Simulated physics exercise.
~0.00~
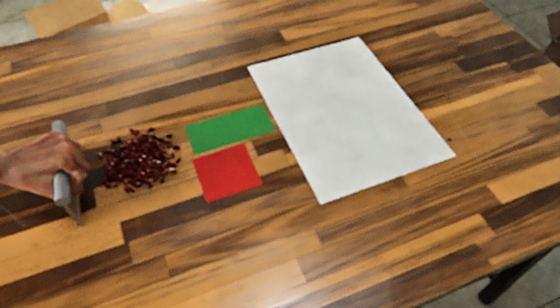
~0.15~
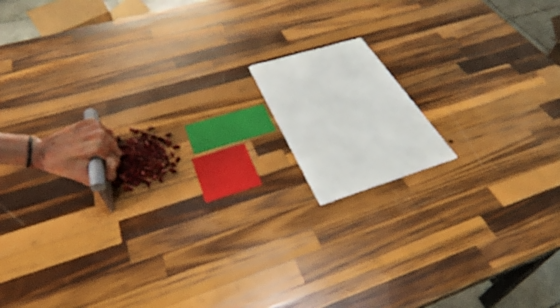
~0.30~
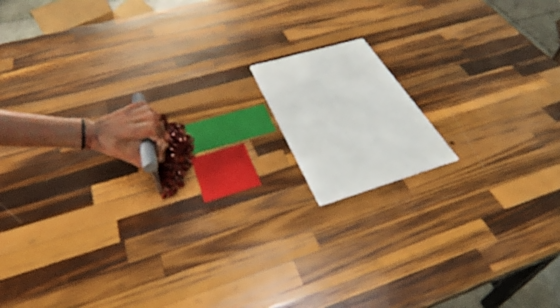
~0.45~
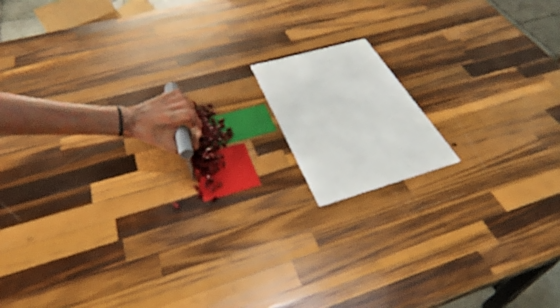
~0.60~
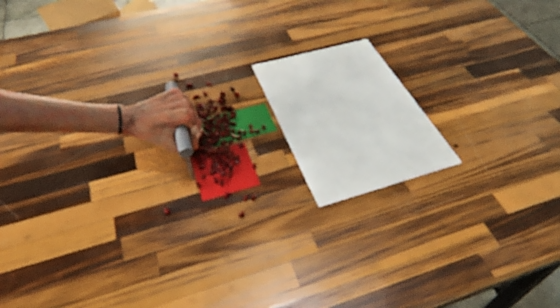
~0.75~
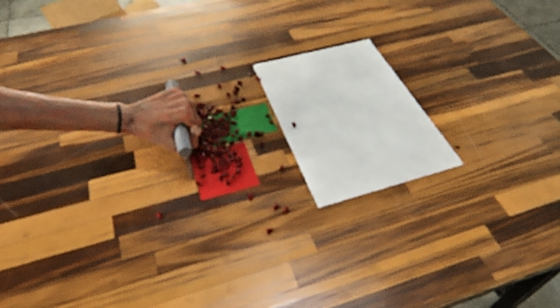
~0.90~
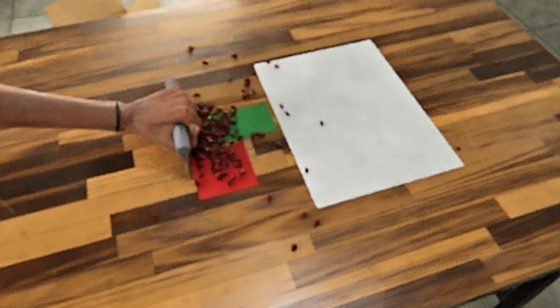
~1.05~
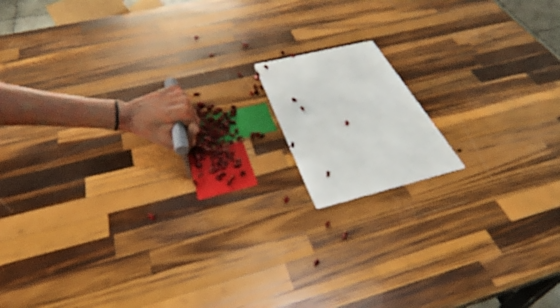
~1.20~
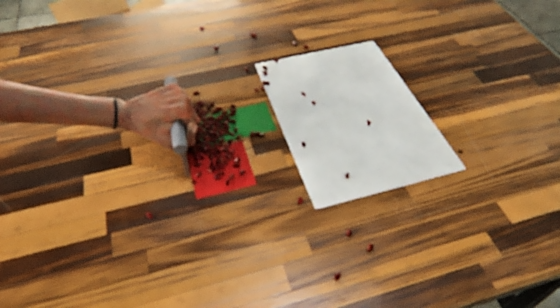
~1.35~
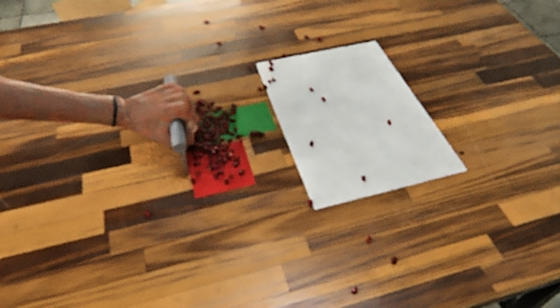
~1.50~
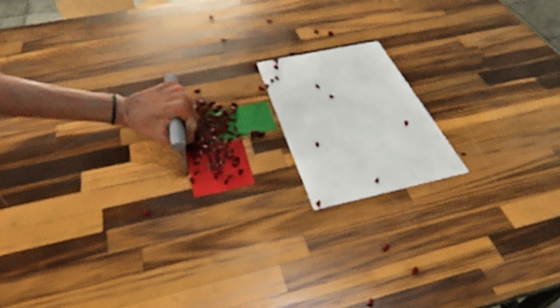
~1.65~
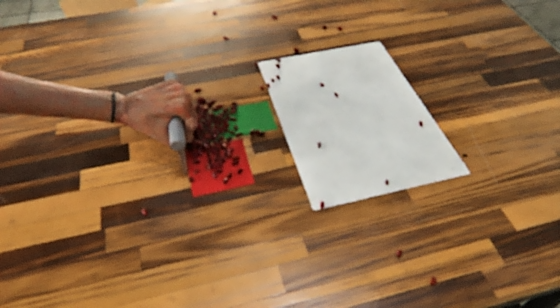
The video shows a hand pushing a heap of dark red beans rightward across a wooden table with a scraper, then stopping over red and green sheets as beans scatter onward, leaving most clustered near the blade and a few on the white sheet and bare wood.
